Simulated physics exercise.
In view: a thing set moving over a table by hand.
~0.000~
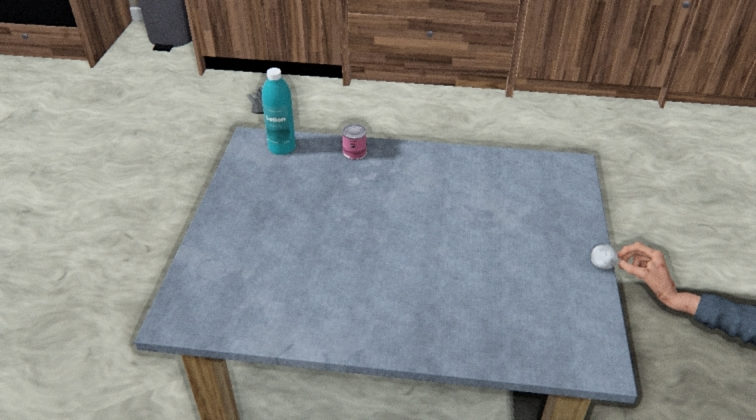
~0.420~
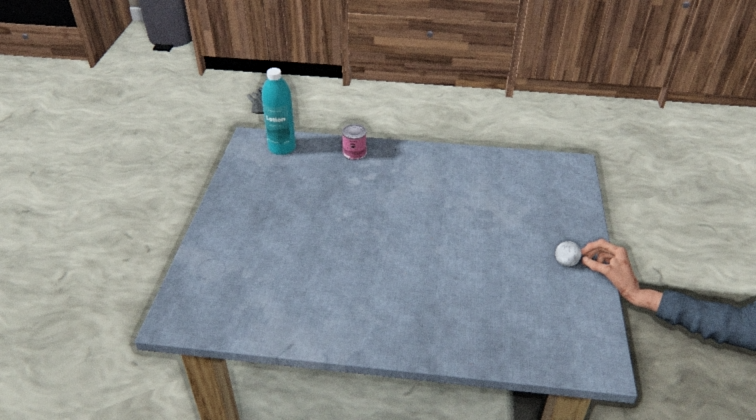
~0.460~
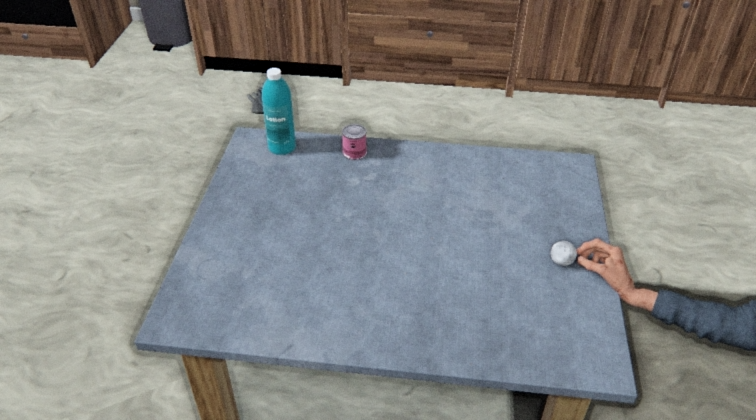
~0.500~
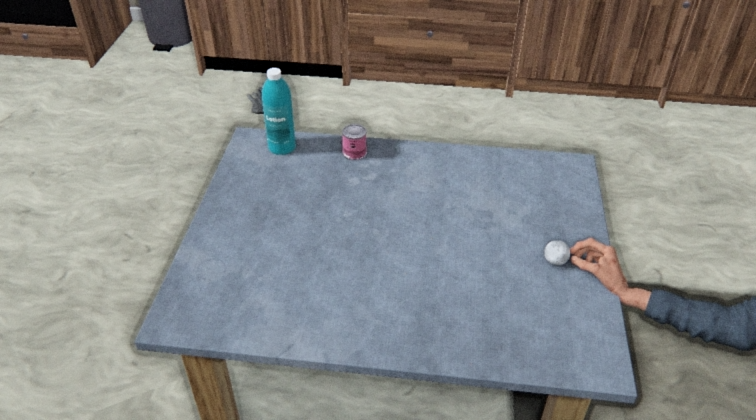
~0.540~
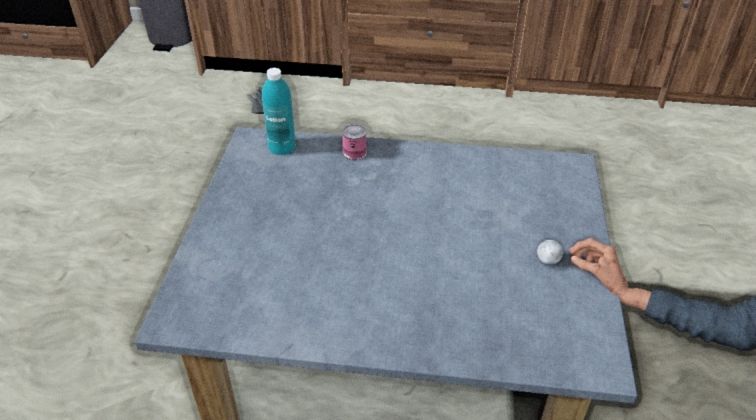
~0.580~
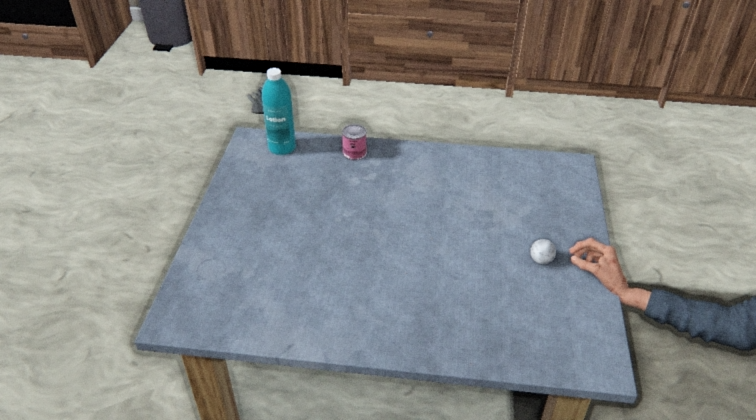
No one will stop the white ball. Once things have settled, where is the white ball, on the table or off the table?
The white ball is still on the table.
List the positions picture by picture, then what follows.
The first picture shows under the hand; white ball (604, 257).
The second picture shows under the hand; white ball (568, 254).
The third picture shows under the hand; white ball (564, 254).
The fourth picture shows white ball (557, 253).
The fifth picture shows white ball (550, 252) moved a little.
The sixth picture shows white ball (543, 252) moved a little.
By 0.78 s, white ball moved well along near (513, 249).
By 1.08 s, white ball moved well along near (478, 246).
When it is over (2.0 s), moved from the start, white ball. End places, in pixels of the last picture, white ball near (449, 243).
